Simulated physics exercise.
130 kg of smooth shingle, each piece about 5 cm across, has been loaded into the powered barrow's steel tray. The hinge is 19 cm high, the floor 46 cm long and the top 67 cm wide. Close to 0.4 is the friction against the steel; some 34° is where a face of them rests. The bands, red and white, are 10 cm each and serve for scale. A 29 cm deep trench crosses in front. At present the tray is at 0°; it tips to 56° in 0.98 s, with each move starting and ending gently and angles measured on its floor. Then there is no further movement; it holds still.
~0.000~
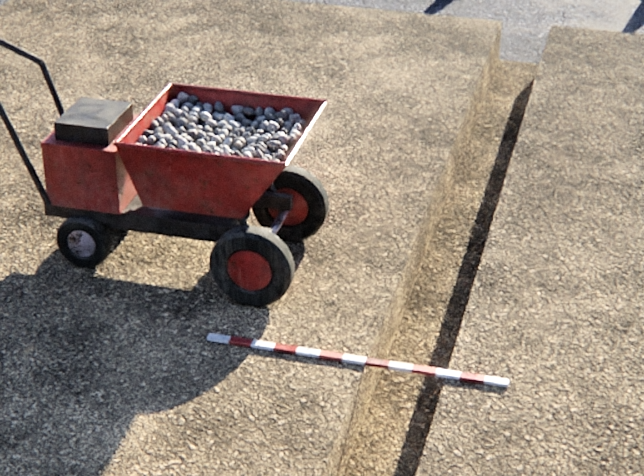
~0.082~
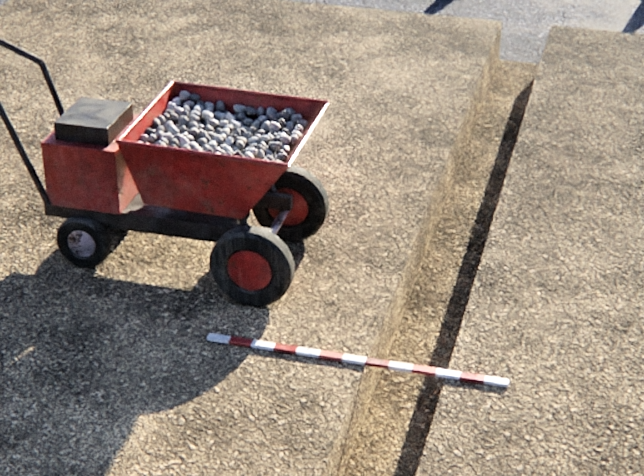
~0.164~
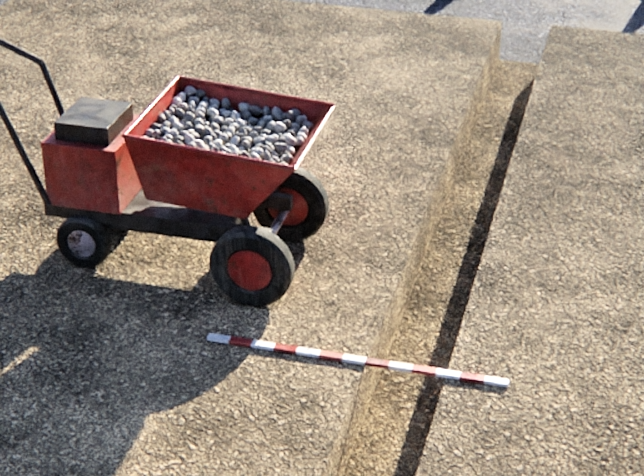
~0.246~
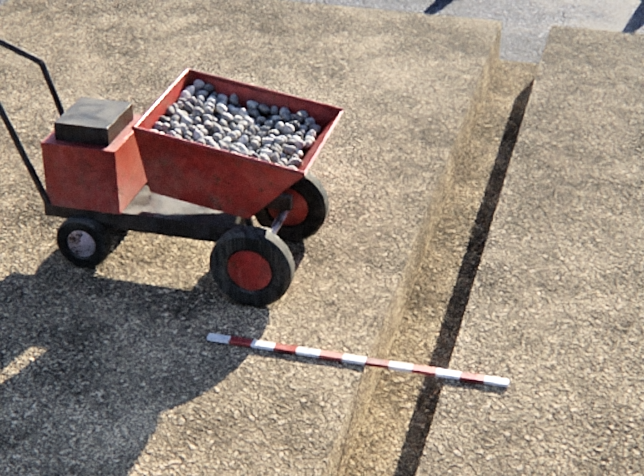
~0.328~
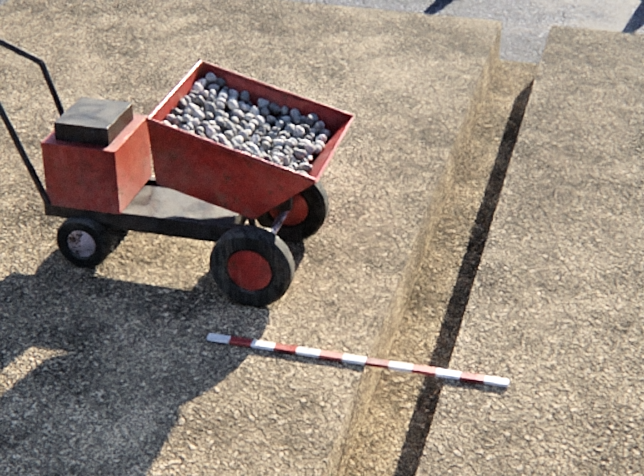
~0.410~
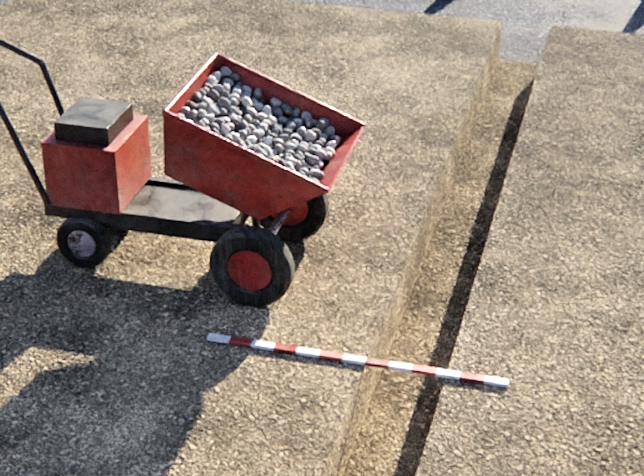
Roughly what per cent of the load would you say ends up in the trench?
I'd say 56 per cent ends up in the trench.
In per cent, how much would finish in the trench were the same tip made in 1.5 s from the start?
With that timing, about 55 per cent.
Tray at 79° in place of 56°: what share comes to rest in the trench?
In that case around 100 percent.
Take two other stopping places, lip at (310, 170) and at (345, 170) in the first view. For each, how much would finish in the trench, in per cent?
Roughly 45 per cent, then 25 per cent.
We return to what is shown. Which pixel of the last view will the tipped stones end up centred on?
The middle should be near (428, 334).
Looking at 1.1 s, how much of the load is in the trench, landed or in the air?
Roughly 5 percent of the load.
After 0.7 s the floor is at 48°; 100 % in the tray; the foremost stones are at (358, 206).
After 1.1 s the floor is at 56°; 92 % in the tray, 1 % short of the trench, 7 % in the trench; the foremost stones are at (428, 265).
After 1.4 s the floor is at 56°; 67 % in the tray, 1 % short of the trench, 31 % in the trench, 1 % past the trench; the foremost stones are at (510, 297).
After 3.4 s the floor is at 56°; 42 % in the tray, 1 % short of the trench, 56 % in the trench, 2 % past the trench; the foremost stones are at (592, 308).
